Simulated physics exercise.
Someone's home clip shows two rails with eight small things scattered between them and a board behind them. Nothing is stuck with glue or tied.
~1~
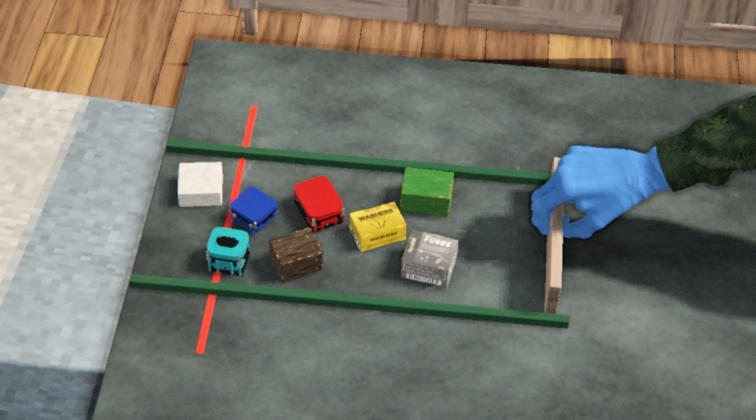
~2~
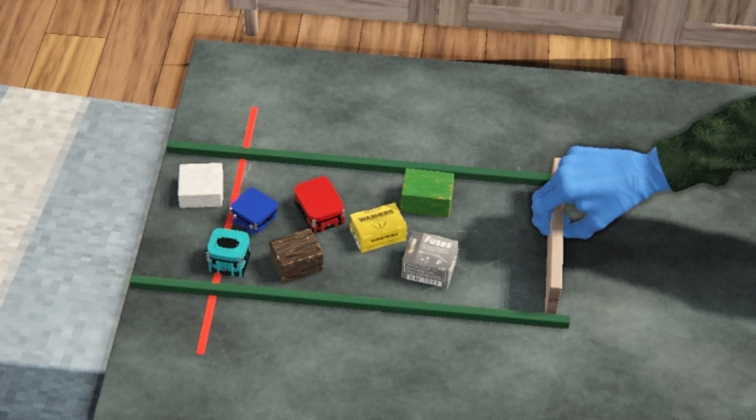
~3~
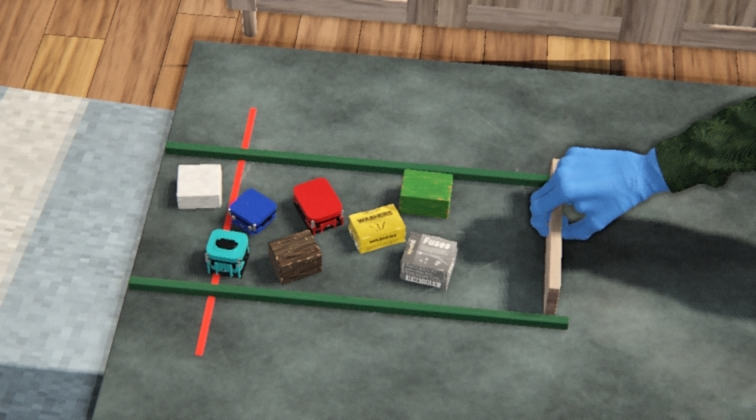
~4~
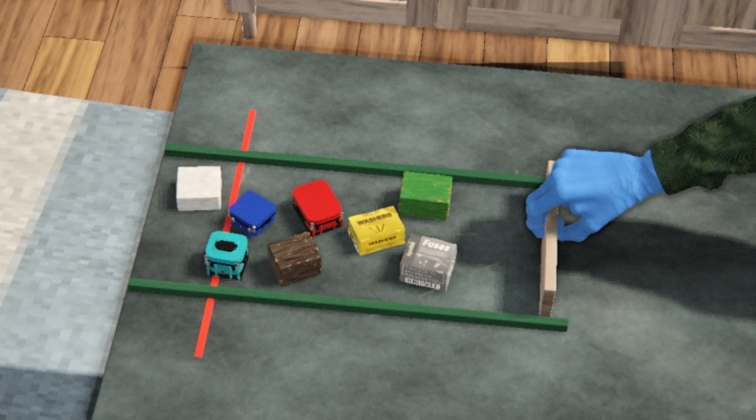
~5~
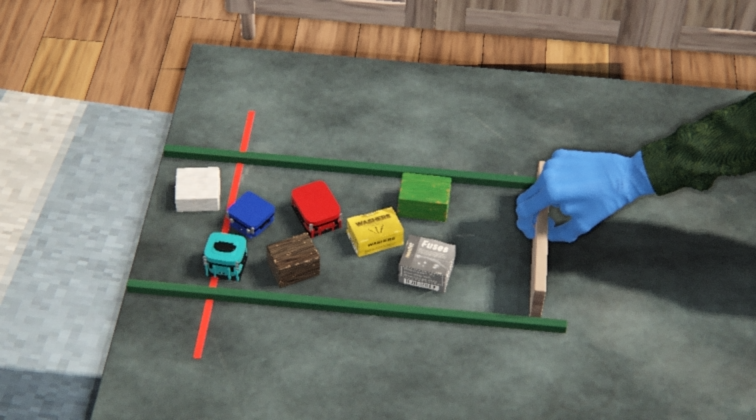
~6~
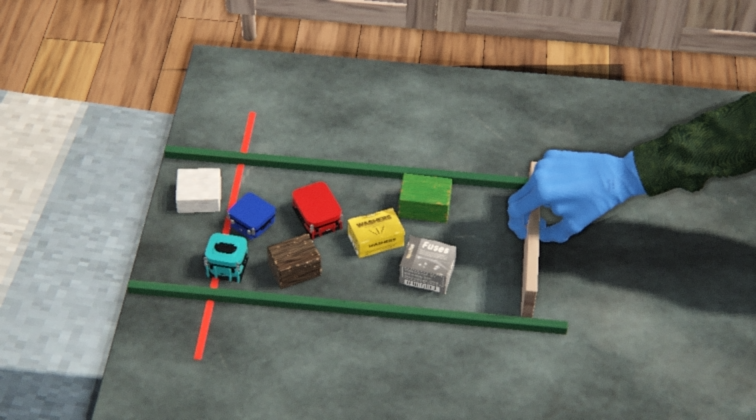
On a dark mat, a gloved hand slides a board slightly left between two rails.
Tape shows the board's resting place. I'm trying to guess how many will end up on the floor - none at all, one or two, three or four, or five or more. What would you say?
I'd say three or four.
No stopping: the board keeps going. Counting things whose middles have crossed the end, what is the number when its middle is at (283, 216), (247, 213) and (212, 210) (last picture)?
First 0, then 3, finally 5.
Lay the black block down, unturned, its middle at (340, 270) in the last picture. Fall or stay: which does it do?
I reckon it remains in place.
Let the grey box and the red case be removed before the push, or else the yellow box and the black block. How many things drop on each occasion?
You'd count 0 the first time and 0 the second time.
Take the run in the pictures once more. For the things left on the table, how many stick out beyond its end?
That adds up to 2.
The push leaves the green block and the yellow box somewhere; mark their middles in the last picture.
The green block comes to rest close to (211, 180), while the yellow box rests close to (205, 210).
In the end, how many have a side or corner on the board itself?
It adds up to 3.
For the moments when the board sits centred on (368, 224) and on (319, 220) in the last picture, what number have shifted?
5 at one spot and 8 at the other.
Early on, none off yet; white block at rest near (199, 191); turquoise case at rest near (227, 258); blue case at rest near (252, 217).
A while later, none off yet; white block at rest near (199, 191); turquoise case at rest near (225, 257); blue case moving near (243, 217).
Further along, none off yet; white block travelled about its own width near (164, 181); turquoise case travelled well along near (154, 245); blue case travelled well along near (165, 219).
Finally, the number that fall off is three or four; lost, blue case, turquoise case and white block.
